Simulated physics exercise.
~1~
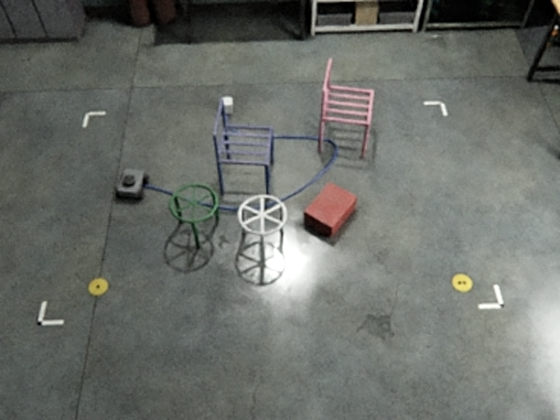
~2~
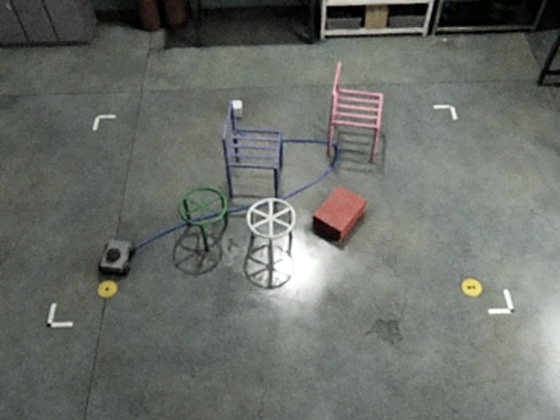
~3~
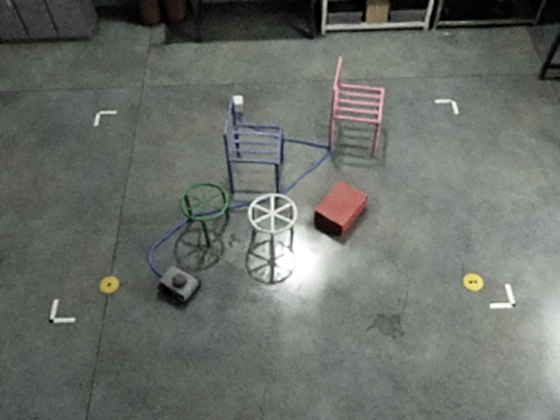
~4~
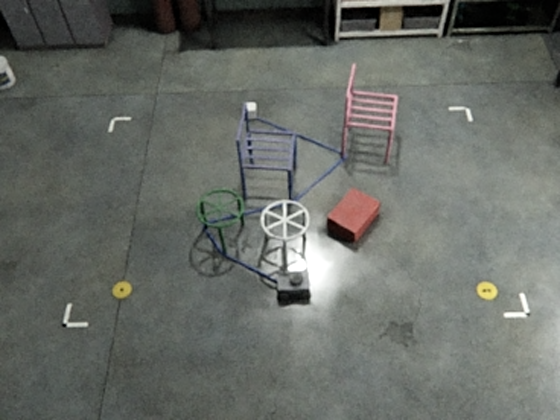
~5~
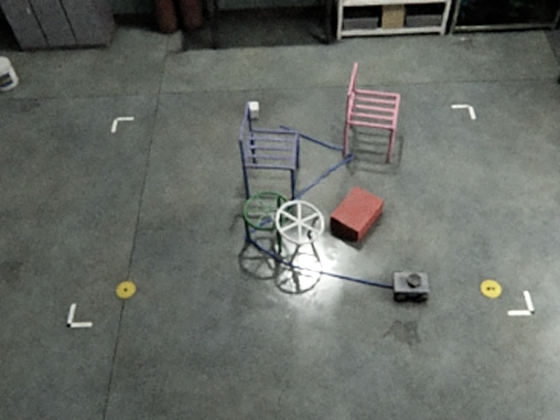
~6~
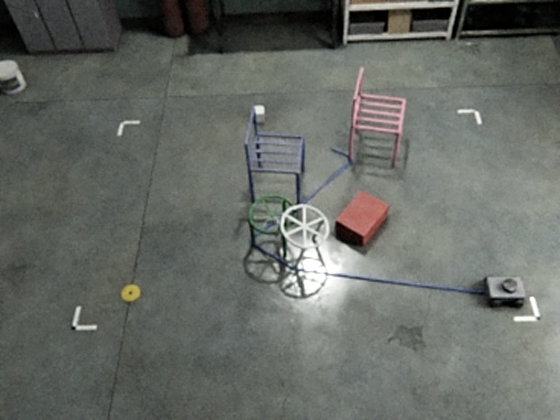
Small grey cart trailing a blue lead around chairs and stools, dragging the green stool against the white one and driving right.
